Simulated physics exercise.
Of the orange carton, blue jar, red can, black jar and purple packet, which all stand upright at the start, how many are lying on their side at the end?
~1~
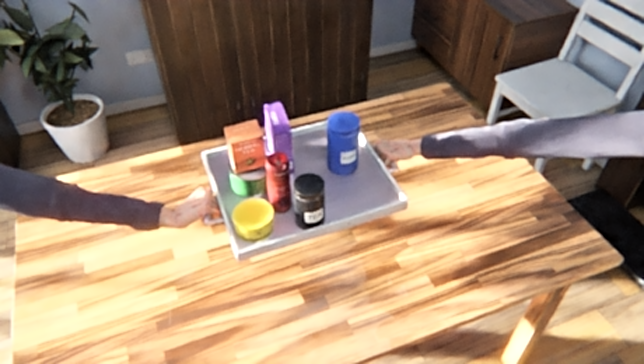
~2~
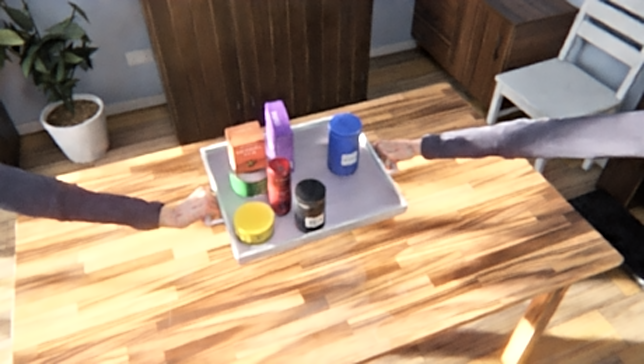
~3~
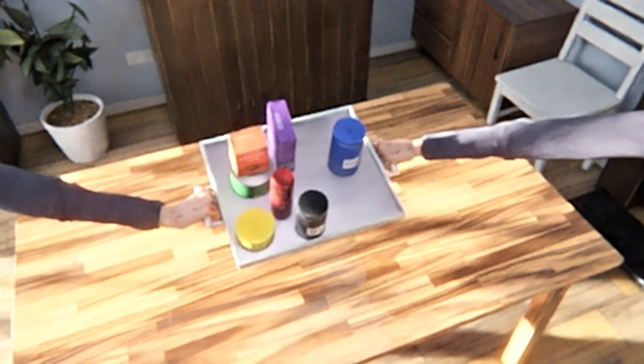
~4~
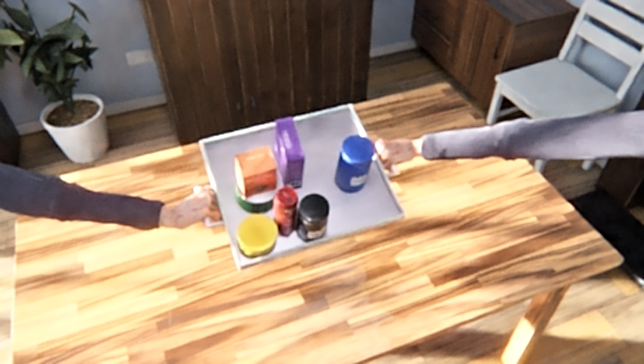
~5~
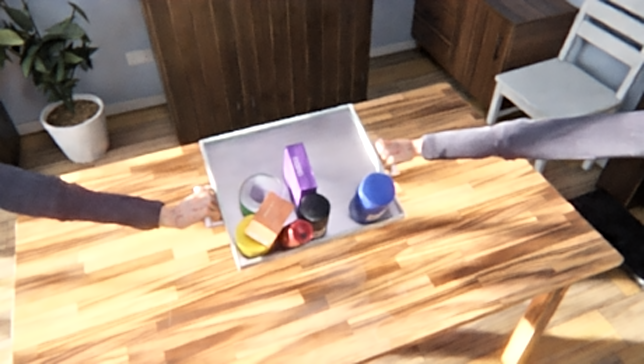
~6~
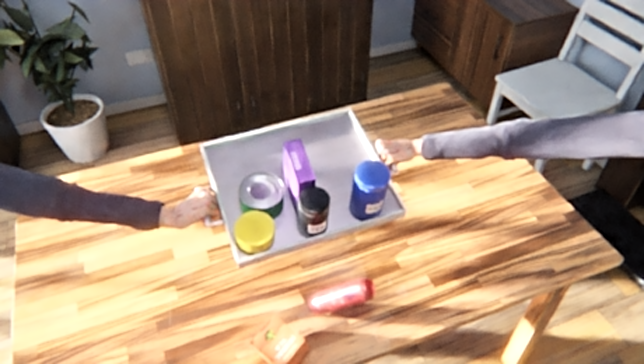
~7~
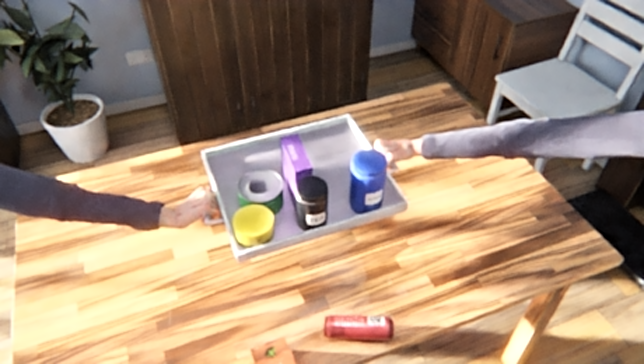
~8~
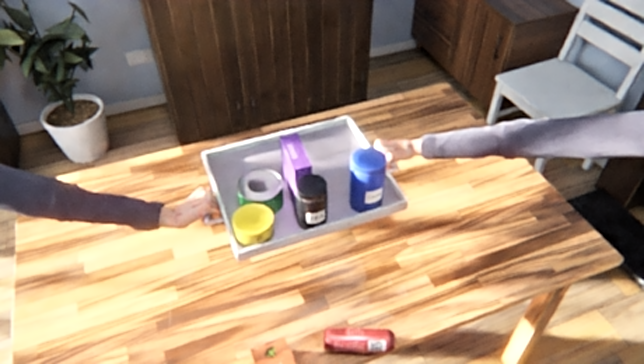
Two of them are lying on their side at the end, the orange carton and the red can.
In the video, two hands tip a loaded serving tray toward the viewer above a wooden table, and its items slide to the near edge. An orange carton and a red can tumble onto the table before the tray is levelled, with the other items still on it.
